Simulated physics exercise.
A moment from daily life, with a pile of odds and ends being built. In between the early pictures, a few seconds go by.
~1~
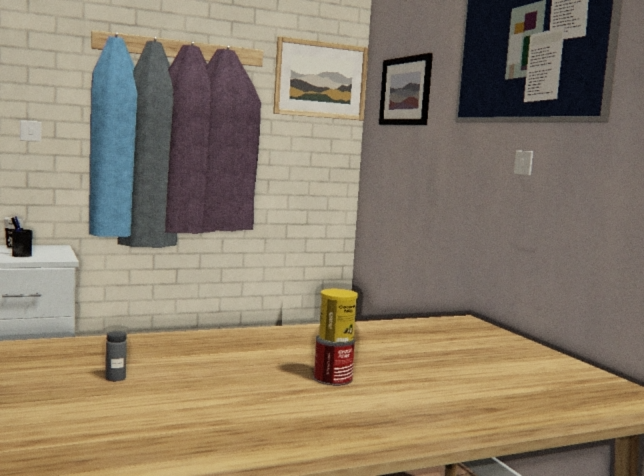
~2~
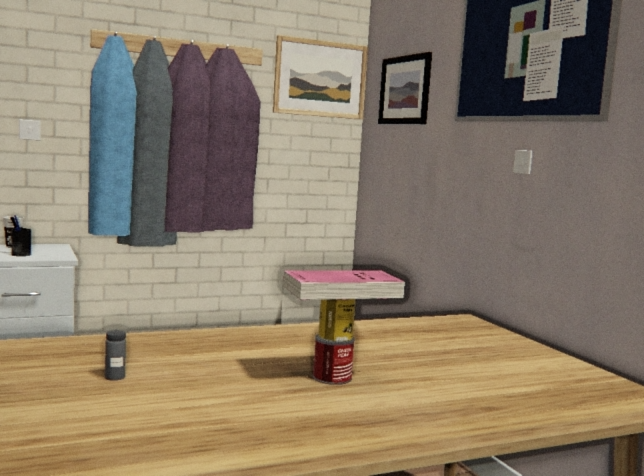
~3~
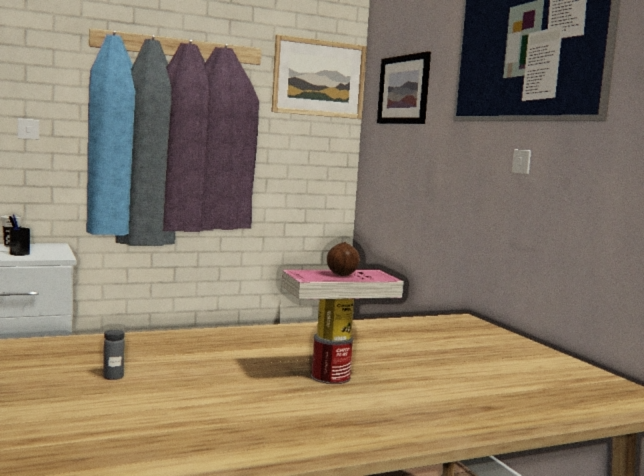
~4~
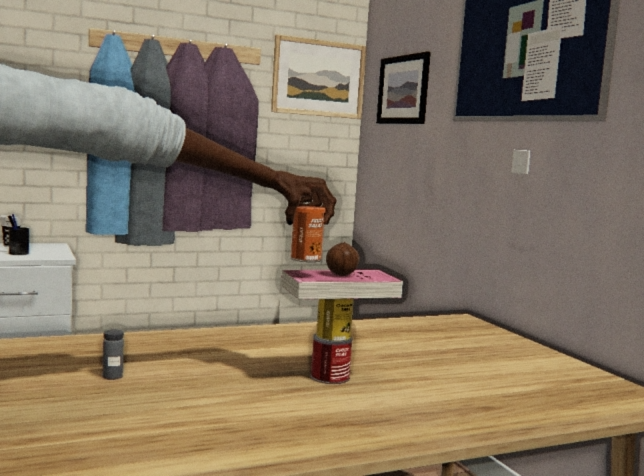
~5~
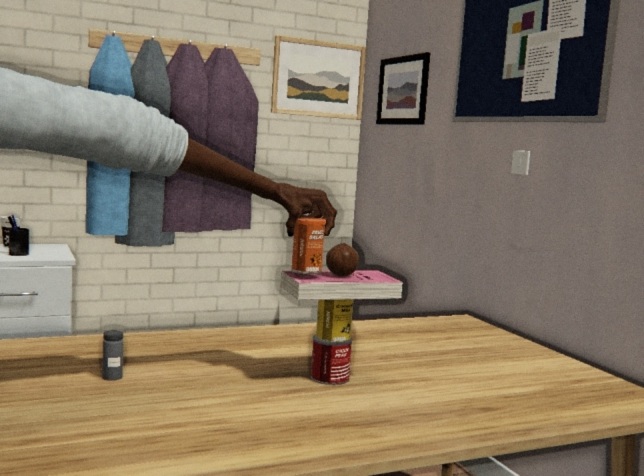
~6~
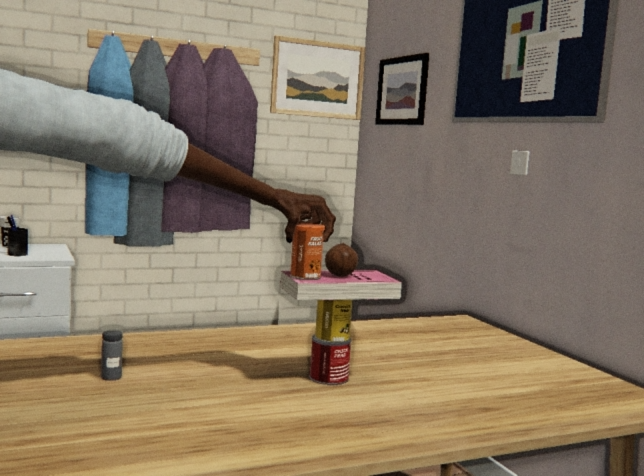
A hand lowered an orange tin onto the left side of a pink book, beside a brown ball, after the book and then the ball had appeared atop the stacked yellow and red pots.
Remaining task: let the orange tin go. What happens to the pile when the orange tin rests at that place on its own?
The pile stays together.
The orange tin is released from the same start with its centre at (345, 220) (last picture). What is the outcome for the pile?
Well, it topples after that.
Then, 0.20 s on from there, no change.
Then, 0.40 s on from there, orange tin resting near (307, 252).
In the end, all 6 unmoved. At the end, from the last picture's camera, orange tin near (307, 252). The pile holds.
